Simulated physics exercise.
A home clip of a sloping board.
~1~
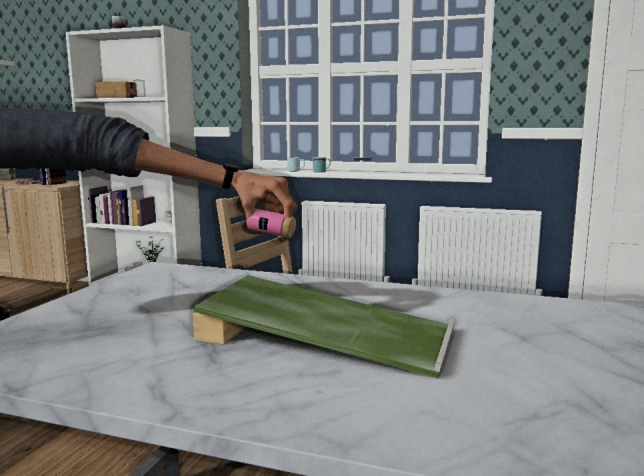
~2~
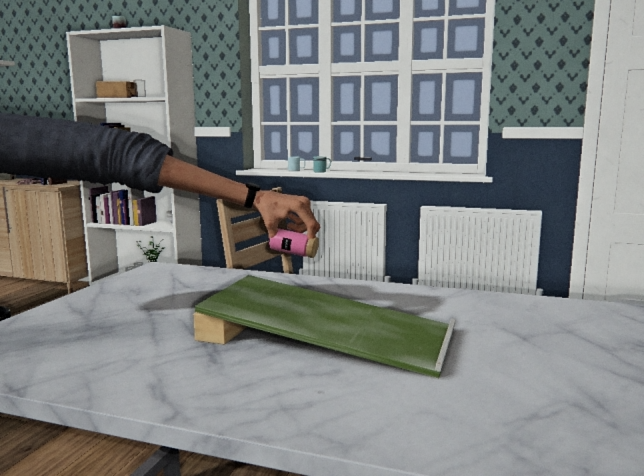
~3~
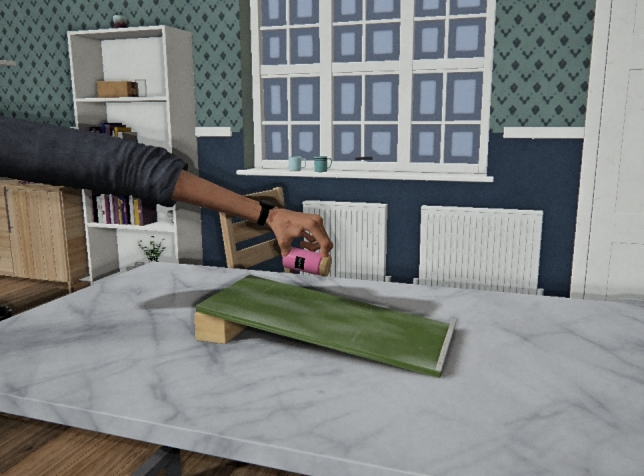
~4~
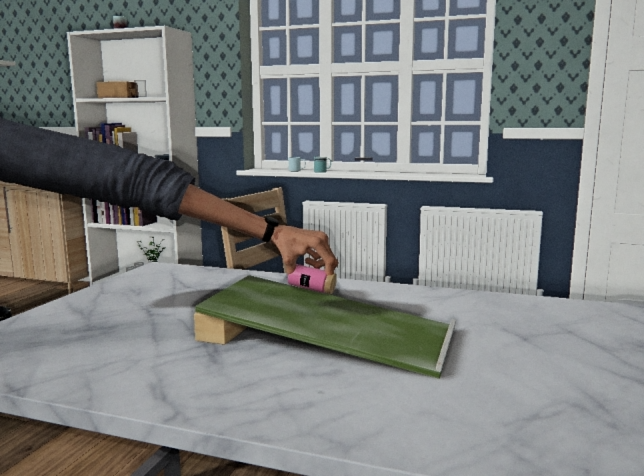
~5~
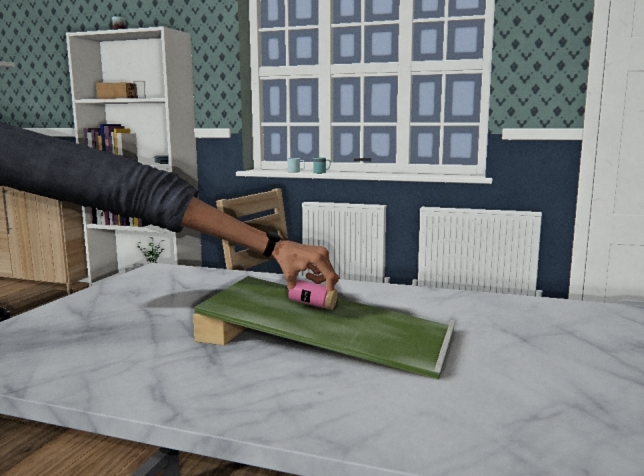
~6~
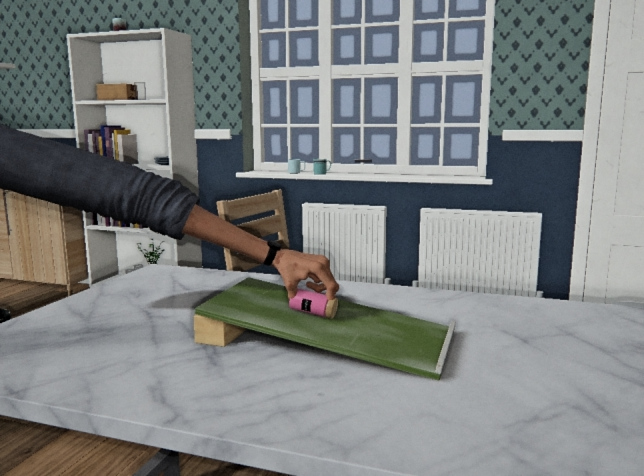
We see a hand in a dark sleeve carrying a pink shaker on its side rightward and down over a sloping green board, then lowering it onto the board's surface and keeping its fingers on it.
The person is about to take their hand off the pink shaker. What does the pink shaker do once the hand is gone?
Outcome: The pink shaker stays where it is put.
Then, 0.20 s after the last picture, nothing has stirred.
Then, 0.50 s after the last picture, pink shaker resting near (314, 304).
At rest, it is in place. Seen from the same camera at the end, pink shaker near (314, 304). The pink shaker keeps its place.
